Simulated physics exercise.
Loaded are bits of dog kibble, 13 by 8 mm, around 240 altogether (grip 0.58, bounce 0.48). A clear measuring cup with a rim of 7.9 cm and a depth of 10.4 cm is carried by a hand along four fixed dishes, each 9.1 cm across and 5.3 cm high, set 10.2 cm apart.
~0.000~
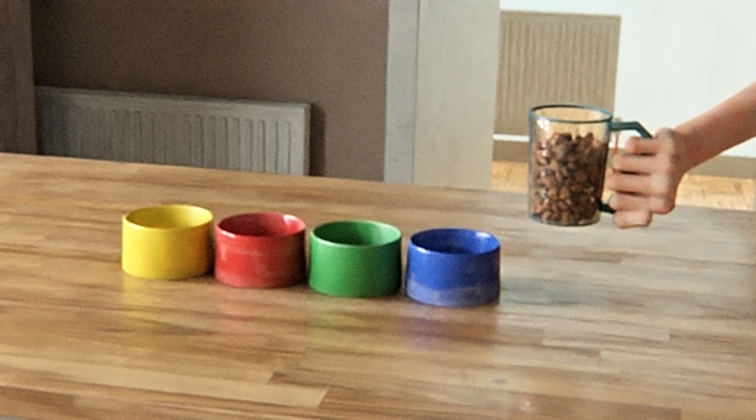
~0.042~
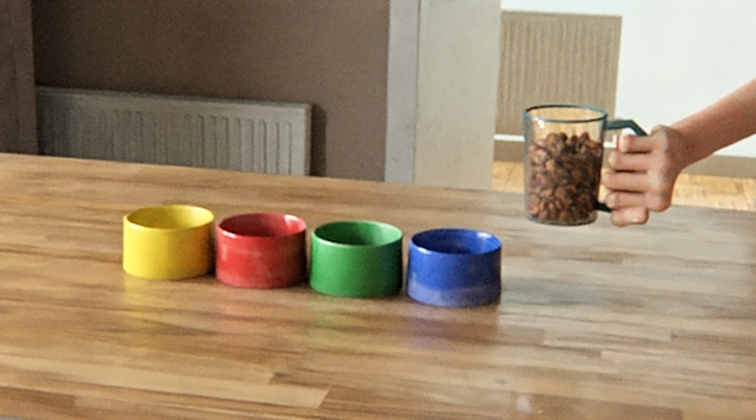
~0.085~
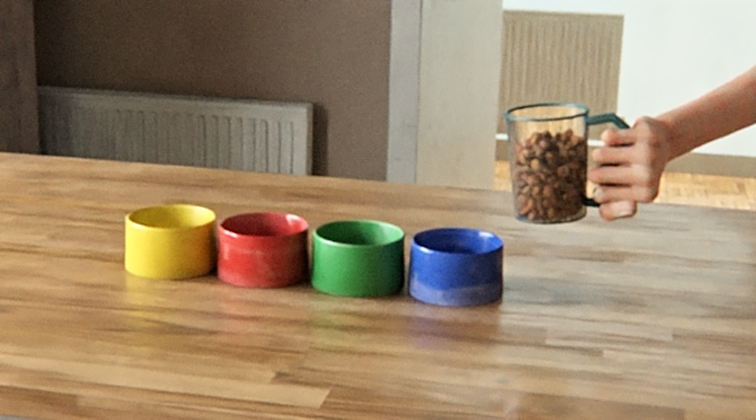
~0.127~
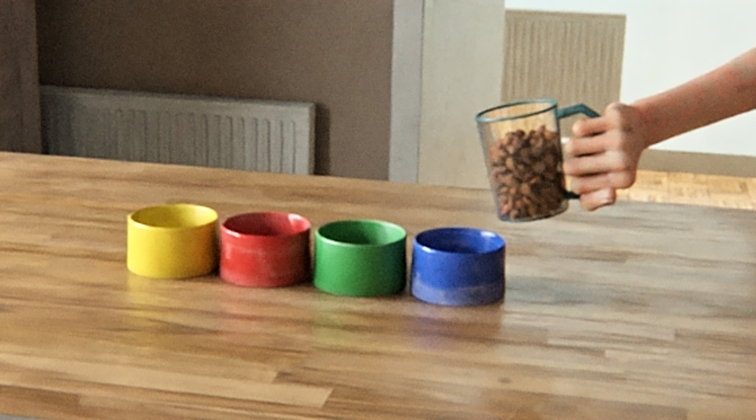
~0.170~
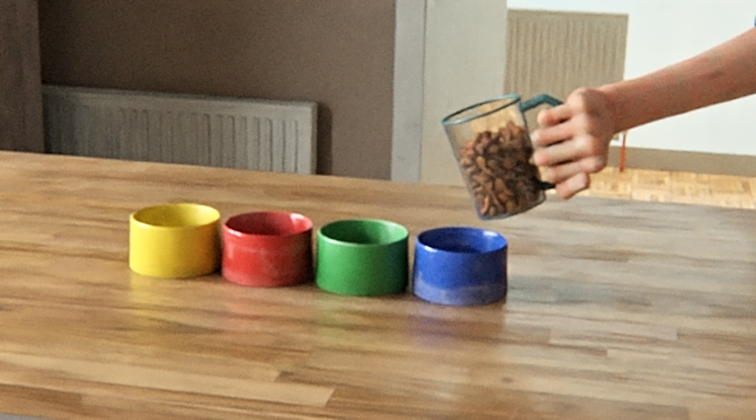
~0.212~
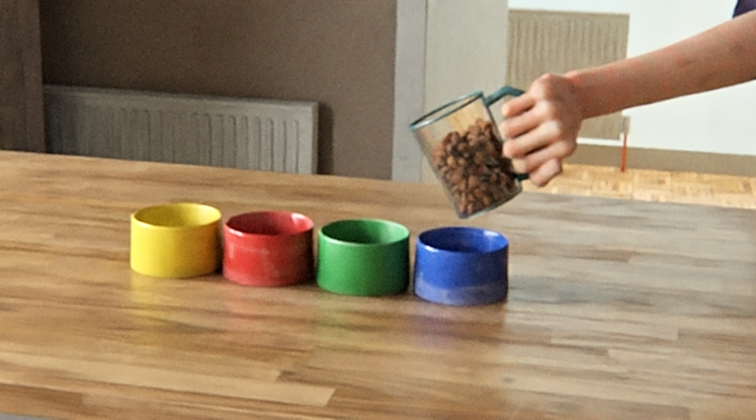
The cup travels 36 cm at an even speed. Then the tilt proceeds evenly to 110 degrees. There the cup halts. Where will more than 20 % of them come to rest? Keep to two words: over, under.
Red dish: Under, blue dish: Under, green dish: Under, yellow dish: Over, counter: Over.
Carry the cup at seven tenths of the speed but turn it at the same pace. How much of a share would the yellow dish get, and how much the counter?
Shares - yellow 70, counter 20.
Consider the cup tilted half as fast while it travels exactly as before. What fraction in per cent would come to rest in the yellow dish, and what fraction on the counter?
Then yellow 90 and counter 0.
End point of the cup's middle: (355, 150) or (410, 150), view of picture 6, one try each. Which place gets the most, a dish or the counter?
The biggest share goes to red first, then to green.
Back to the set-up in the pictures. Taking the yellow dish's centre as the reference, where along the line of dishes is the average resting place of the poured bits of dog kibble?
Roughly 5 cm to the left.
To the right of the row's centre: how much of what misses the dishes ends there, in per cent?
Share on that side: Roughly 0 %.
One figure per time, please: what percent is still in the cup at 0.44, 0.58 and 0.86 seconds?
Approx. 100 / 95 / 20 percent.
Then, at 0.44 s, tilt 71 degrees; cup holds 100 %.
After 0.58 s, tilt 97 degrees; cup holds 95 %.
Then, at 0.86 s, tilt 110 degrees; cup holds 20 %, yellow 50 %.
At rest (2.3 s), red 0 %, blue 0 %, green 0 %, yellow 70 %, counter 30 %.
